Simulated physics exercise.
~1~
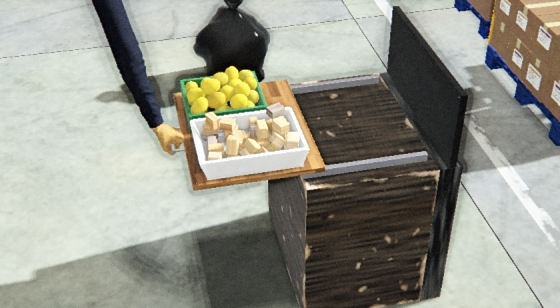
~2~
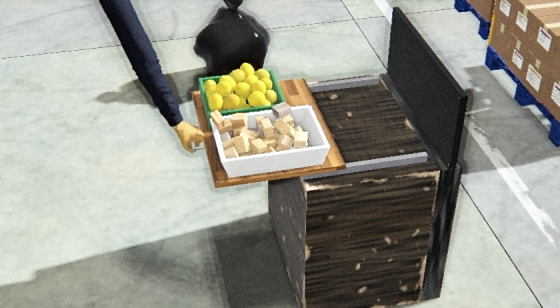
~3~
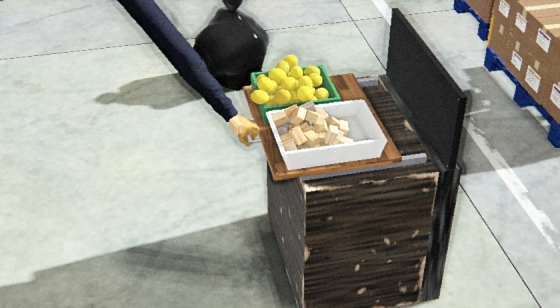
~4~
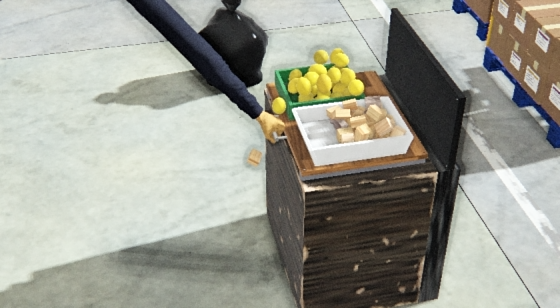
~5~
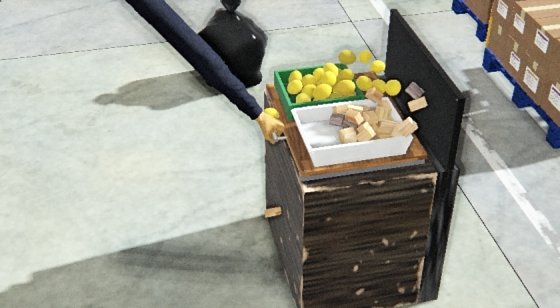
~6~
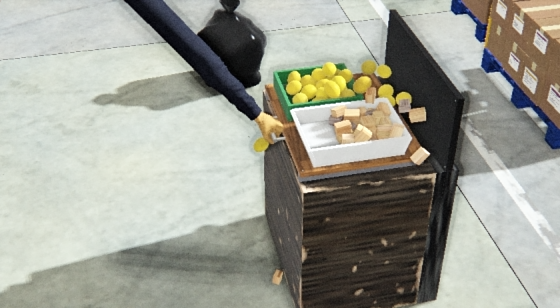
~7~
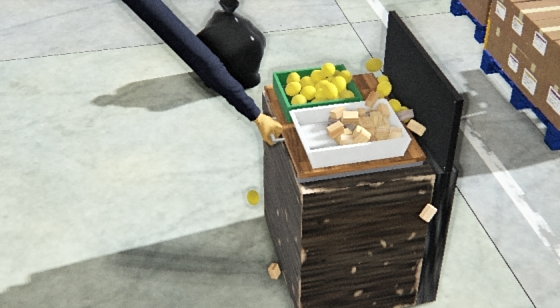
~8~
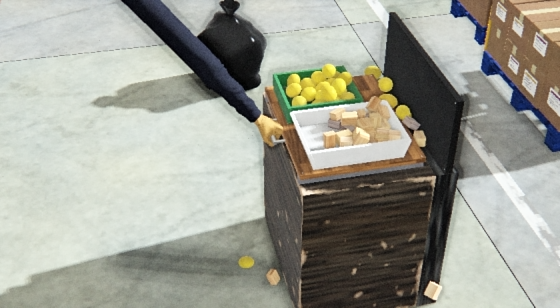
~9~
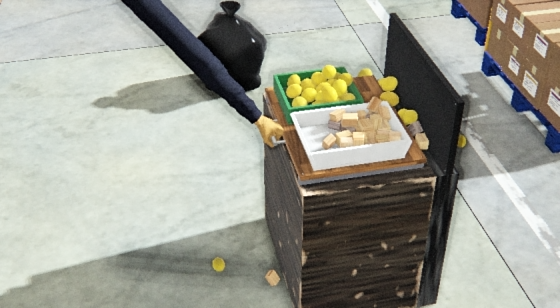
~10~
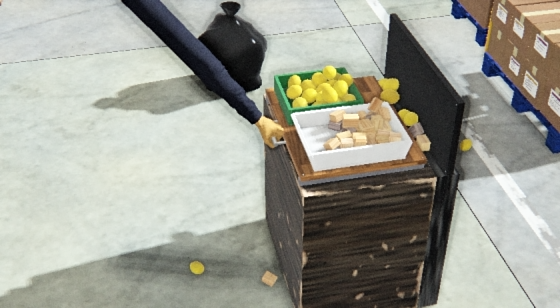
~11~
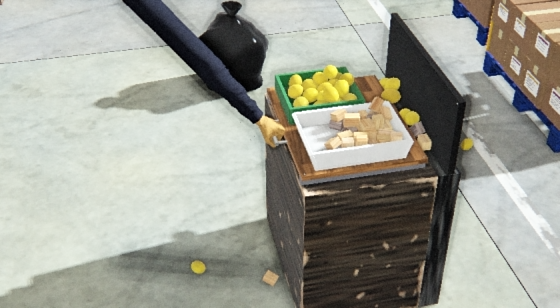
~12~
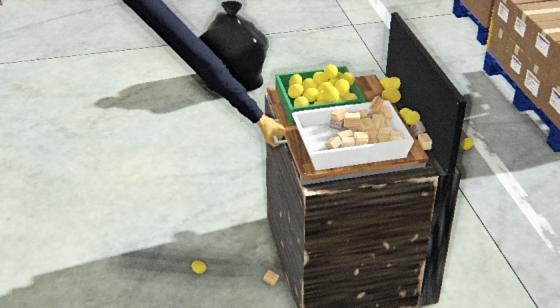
We see an arm slide a board holding a green tub of lemons and a white tub of wooden blocks rightward onto a dark cabinet, where it halts abruptly, sending some contents over the sides; a lemon and a block come to rest on the floor at left.
